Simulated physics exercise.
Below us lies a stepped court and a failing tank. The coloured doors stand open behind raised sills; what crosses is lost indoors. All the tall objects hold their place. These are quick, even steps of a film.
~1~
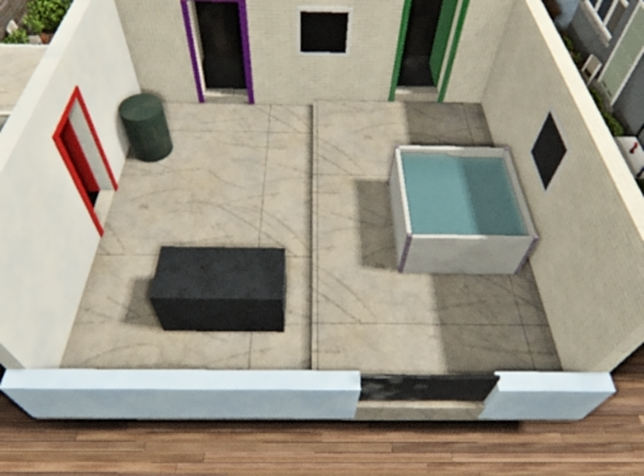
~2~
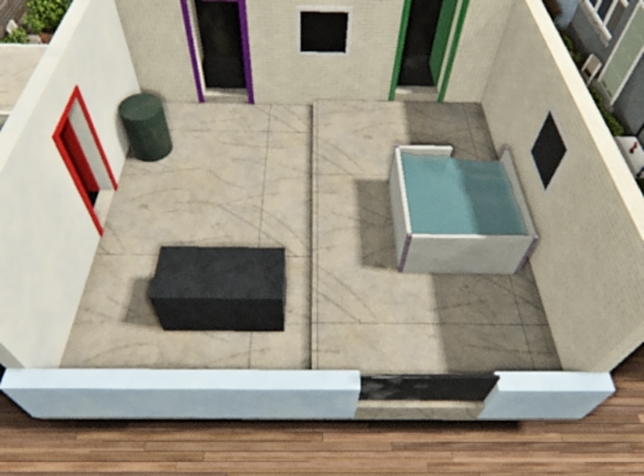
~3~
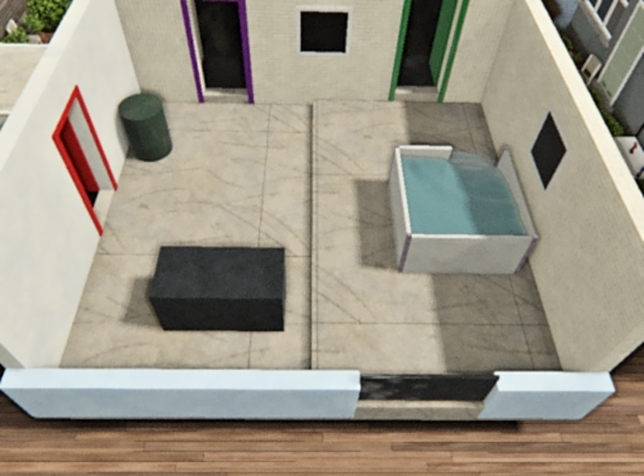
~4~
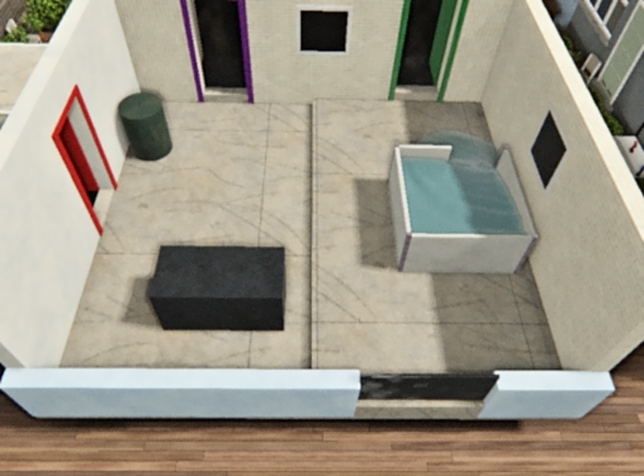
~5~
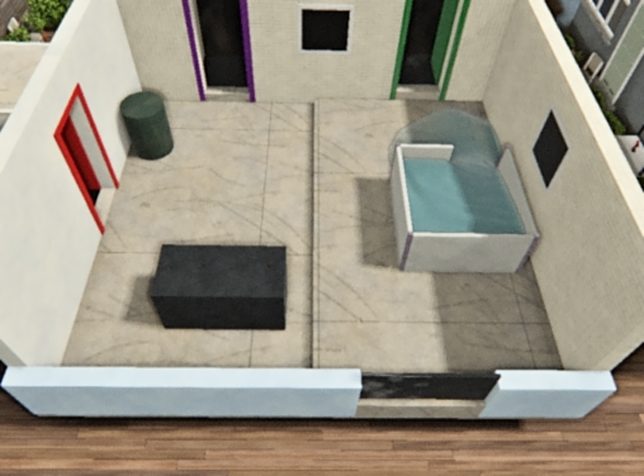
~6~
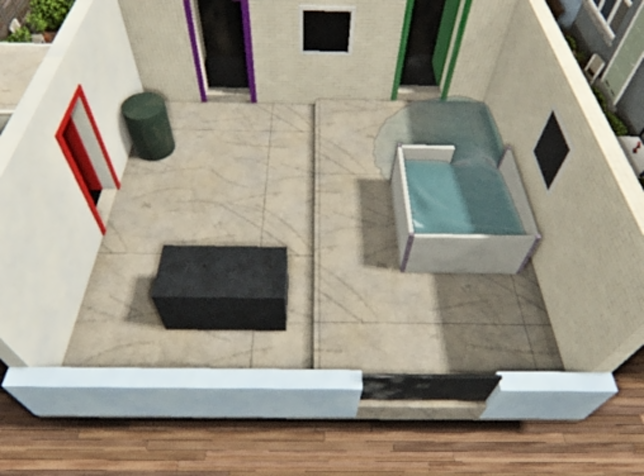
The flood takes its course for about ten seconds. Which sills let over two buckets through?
In the end: The purple door holds within the limit; the green door floods; the red door floods.
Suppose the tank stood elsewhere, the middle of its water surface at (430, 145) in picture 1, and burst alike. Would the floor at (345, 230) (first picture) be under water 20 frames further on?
At that place: No water.
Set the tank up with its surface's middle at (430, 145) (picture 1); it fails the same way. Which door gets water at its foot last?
Last comes the red one.
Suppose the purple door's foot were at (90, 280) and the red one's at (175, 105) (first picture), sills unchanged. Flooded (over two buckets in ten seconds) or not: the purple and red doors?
In short: Purple door keeps below it; red door floods.
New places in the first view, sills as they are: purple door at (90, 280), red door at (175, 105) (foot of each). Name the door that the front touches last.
Last comes the purple one.
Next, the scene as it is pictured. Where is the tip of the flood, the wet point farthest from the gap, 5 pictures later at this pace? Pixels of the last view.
Roughly at (331, 99).
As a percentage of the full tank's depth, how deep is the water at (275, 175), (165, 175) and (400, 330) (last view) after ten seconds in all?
In that order: 4, 6 and 2 per cent.
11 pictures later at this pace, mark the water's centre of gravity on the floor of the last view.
Close to (435, 174).
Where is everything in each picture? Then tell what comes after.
In the first frame, still water in the open tank at (460, 193).
In the second frame, water pours out on the open tank's far side and has run to a hidden place.
In the third frame, the front is at a hidden place, out from the gap on the open tank's far side.
In the fourth frame, the front is at (440, 132), out from the gap on the open tank's far side.
In the fifth frame, water pours out on the open tank's far side and has run to (455, 110).
In the sixth frame, water pours out on the open tank's far side and has run to (483, 102).
A moment on, water covers 15 % of the floor; the purple door not reached, the green door over two buckets in, the red door not reached.
Next, water covers 20 % of the floor; the purple door not reached, the green door over two buckets in, the red door not reached.
Then, water covers 50 % of the floor; the purple door wet at the sill, nothing in, the green door far over two buckets in, the red door not reached.
Later, water covers 70 % of the floor; the purple door wet at the sill, nothing in, the green door far over two buckets in, the red door over two buckets in.
In the end, water covers 85 % of the floor; the purple door wet at the sill, nothing in, the green door far over two buckets in, the red door far over two buckets in.
